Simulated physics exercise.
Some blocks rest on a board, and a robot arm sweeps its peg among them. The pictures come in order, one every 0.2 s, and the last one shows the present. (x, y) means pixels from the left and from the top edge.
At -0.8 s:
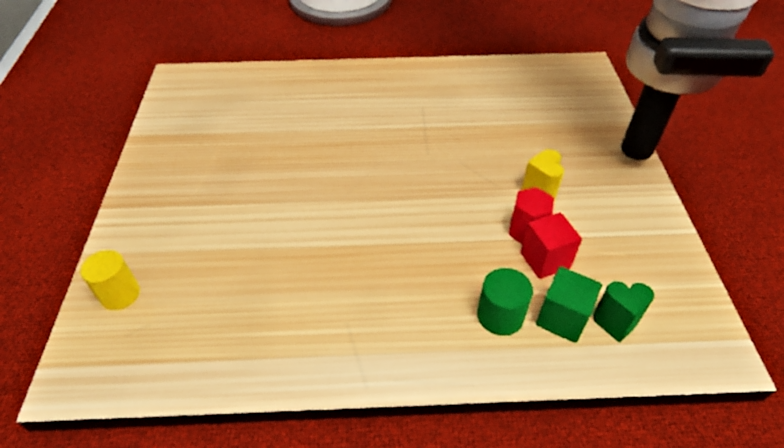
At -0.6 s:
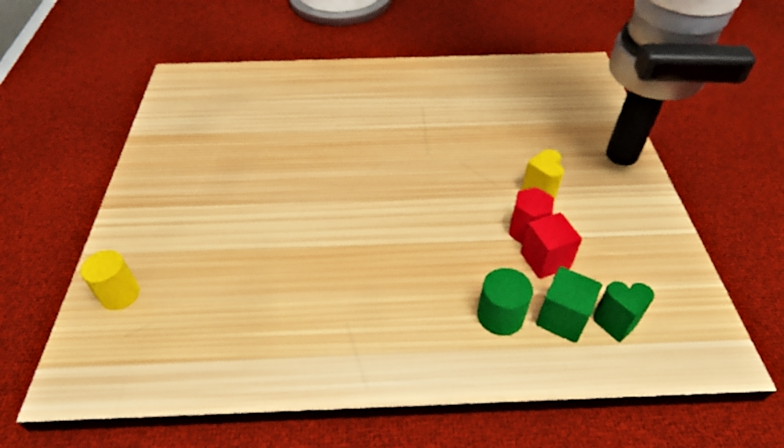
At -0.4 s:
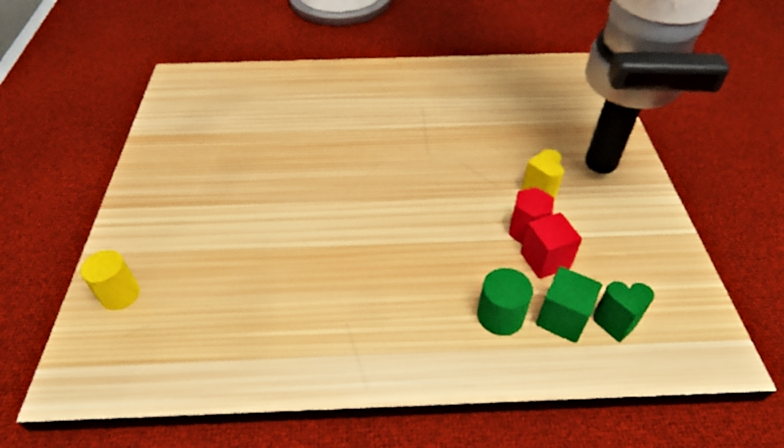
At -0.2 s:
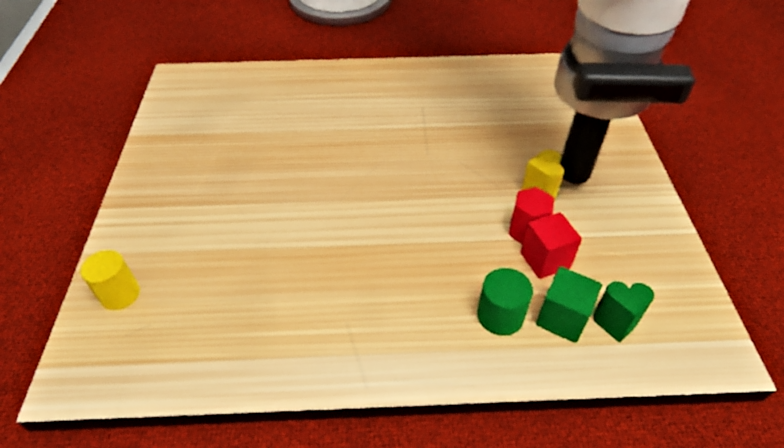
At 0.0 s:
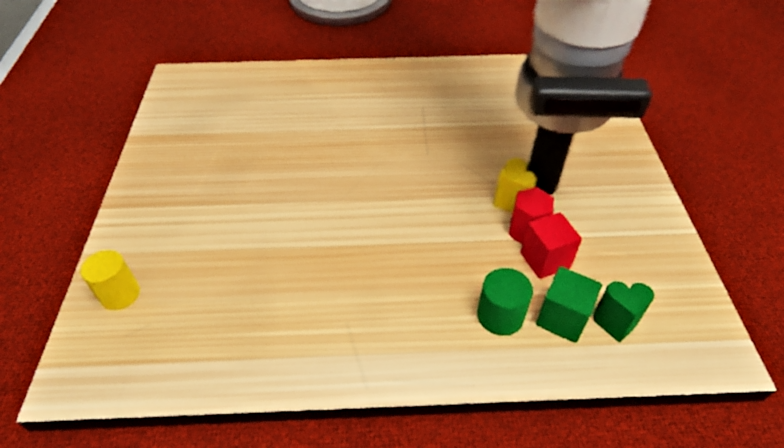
At first, a robot arm's black peg stands near the right edge of a wooden board holding yellow, red and green blocks. The peg moves left and slightly toward the viewer, reaching the yellow heart. It then pushes the heart a short way left, while the other blocks stay still.
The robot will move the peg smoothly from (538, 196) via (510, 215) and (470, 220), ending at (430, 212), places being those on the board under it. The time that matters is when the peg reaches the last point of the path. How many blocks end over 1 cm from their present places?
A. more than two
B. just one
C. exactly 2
Letter C.
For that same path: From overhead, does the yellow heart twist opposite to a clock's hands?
No, it doesn't check out.
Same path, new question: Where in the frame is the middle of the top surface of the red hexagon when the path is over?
Around pixel (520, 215).
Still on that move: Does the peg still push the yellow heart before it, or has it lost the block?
My guess is it keeps its place ahead of the peg.
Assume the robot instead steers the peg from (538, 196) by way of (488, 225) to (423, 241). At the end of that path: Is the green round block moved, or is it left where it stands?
The answer is that it remains undisturbed.
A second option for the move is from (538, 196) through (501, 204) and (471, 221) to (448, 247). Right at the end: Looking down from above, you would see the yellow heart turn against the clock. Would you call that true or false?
False
What follows on the original path. One third of the way, peg (511, 205); yellow heart (485, 182), turned 25° clockwise; red hexagon (526, 212), turned 25° anticlockwise; red square piece (557, 235), turned 15° anticlockwise.
Two thirds of the way, peg (472, 211); yellow heart (445, 183), turned 35° clockwise; red hexagon (520, 215), turned 45° anticlockwise; red square piece (557, 235), turned 15° anticlockwise.
At the end, peg (431, 202); yellow heart (403, 174), turned 35° clockwise; red hexagon (520, 215), turned 45° anticlockwise; red square piece (557, 235), turned 15° anticlockwise.
